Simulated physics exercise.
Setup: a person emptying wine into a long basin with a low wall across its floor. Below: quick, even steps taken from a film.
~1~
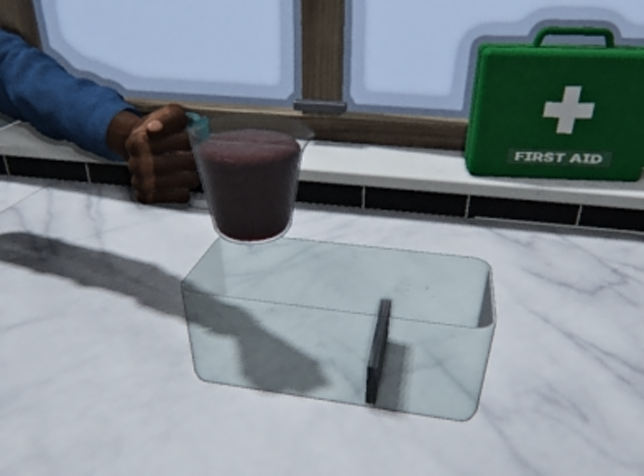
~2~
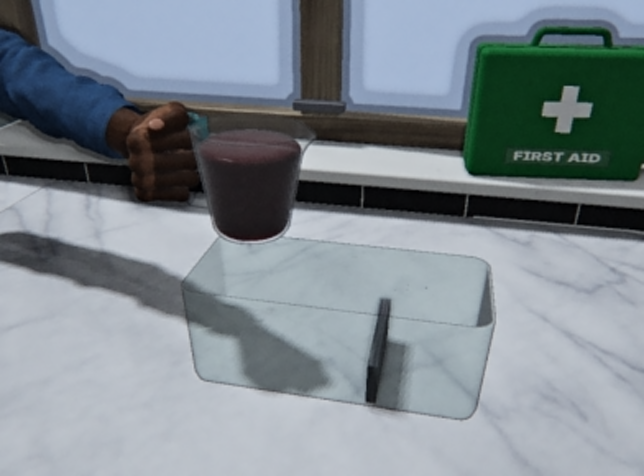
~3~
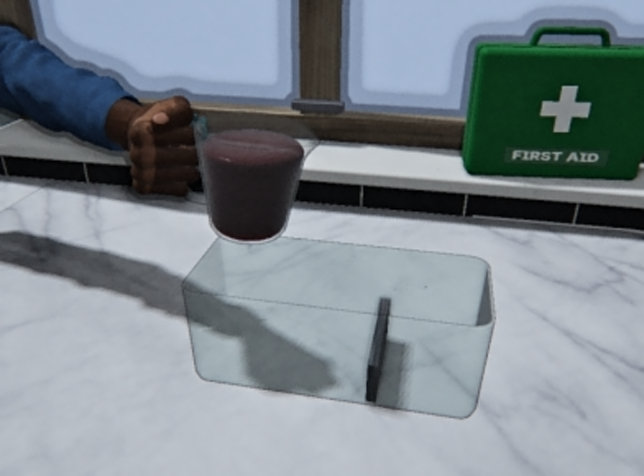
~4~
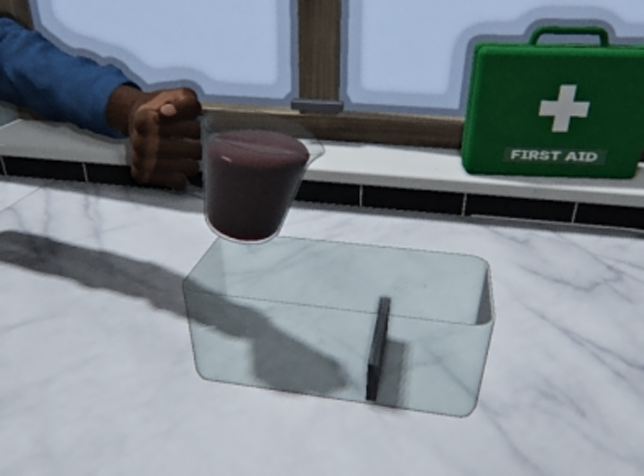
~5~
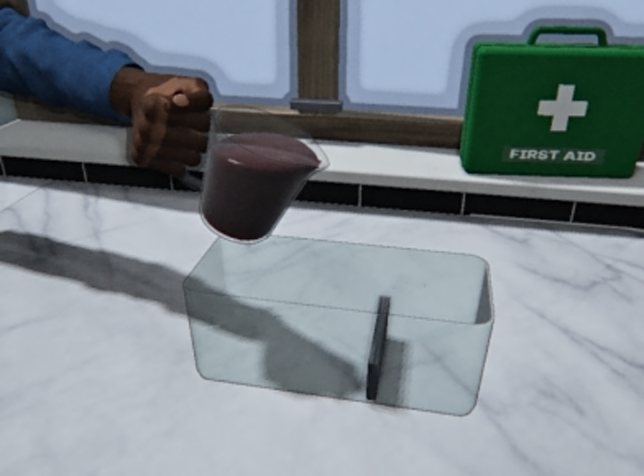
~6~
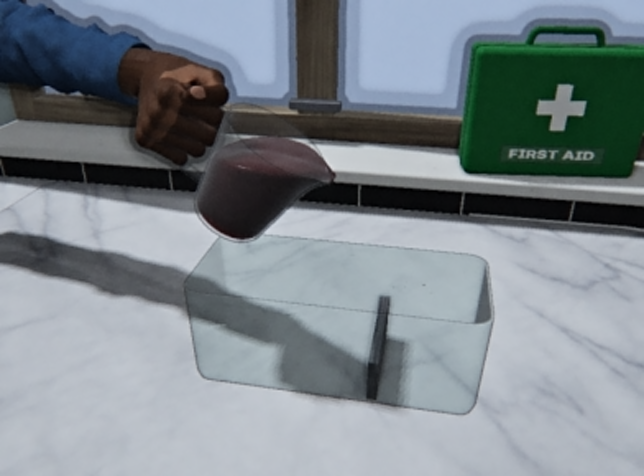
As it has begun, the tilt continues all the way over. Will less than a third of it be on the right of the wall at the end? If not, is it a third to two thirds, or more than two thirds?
Yes.
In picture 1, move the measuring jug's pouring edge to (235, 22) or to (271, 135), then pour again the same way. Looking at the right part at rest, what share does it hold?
First some 5, then 5 per cent.
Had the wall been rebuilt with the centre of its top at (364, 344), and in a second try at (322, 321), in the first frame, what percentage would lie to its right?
That'd be about 35 percent for the first and about 90 percent for the other.
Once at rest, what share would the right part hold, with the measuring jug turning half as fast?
About 30 per cent.
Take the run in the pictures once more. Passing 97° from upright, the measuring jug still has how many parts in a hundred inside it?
It still holds close to 45 per cent at that lean.
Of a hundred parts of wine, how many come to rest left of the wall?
Around 80 %.
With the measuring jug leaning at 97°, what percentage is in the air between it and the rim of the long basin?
I'd reckon some 20 per cent.
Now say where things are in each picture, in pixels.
In the first frame, it leans 0°; its right rim is at (315, 135); the wine meets the walls at (202, 139) and (302, 147); the long basin's rim runs from (202, 260) to (492, 293); the wall's top is at (380, 332).
In the second frame, it leans 1°; its right rim is at (316, 137); the wine meets the walls at (203, 139) and (302, 148).
In the third frame, it leans 6°; its right rim is at (320, 143); the wine meets the walls at (206, 138) and (306, 150).
In the fourth frame, it leans 13°; its right rim is at (325, 152); the wine meets the walls at (210, 138) and (311, 154).
In the fifth frame, it leans 23°; its right rim is at (329, 165); the wine meets the walls at (215, 144) and (322, 157).
In the sixth frame, it leans 34°; its right rim is at (332, 180); the wine meets the walls at (214, 160) and (326, 169); 1 per cent is over the edge.
A moment on, the measuring jug is tipped on its side and 44 per cent is still to pour, 24 is left of the wall and 12 right of it.
Next, the measuring jug is tipped right over and 5 per cent is still to pour, 77 is left of the wall and 13 right of it.
Then the measuring jug is tipped right over and 0 per cent is still to pour, 82 is left of the wall and 16 right of it.
Later the measuring jug is tipped right over and 0 per cent is still to pour, 82 is left of the wall and 16 right of it.
In the end 82 per cent lies left of the wall, 16 right of it and 1 outside.
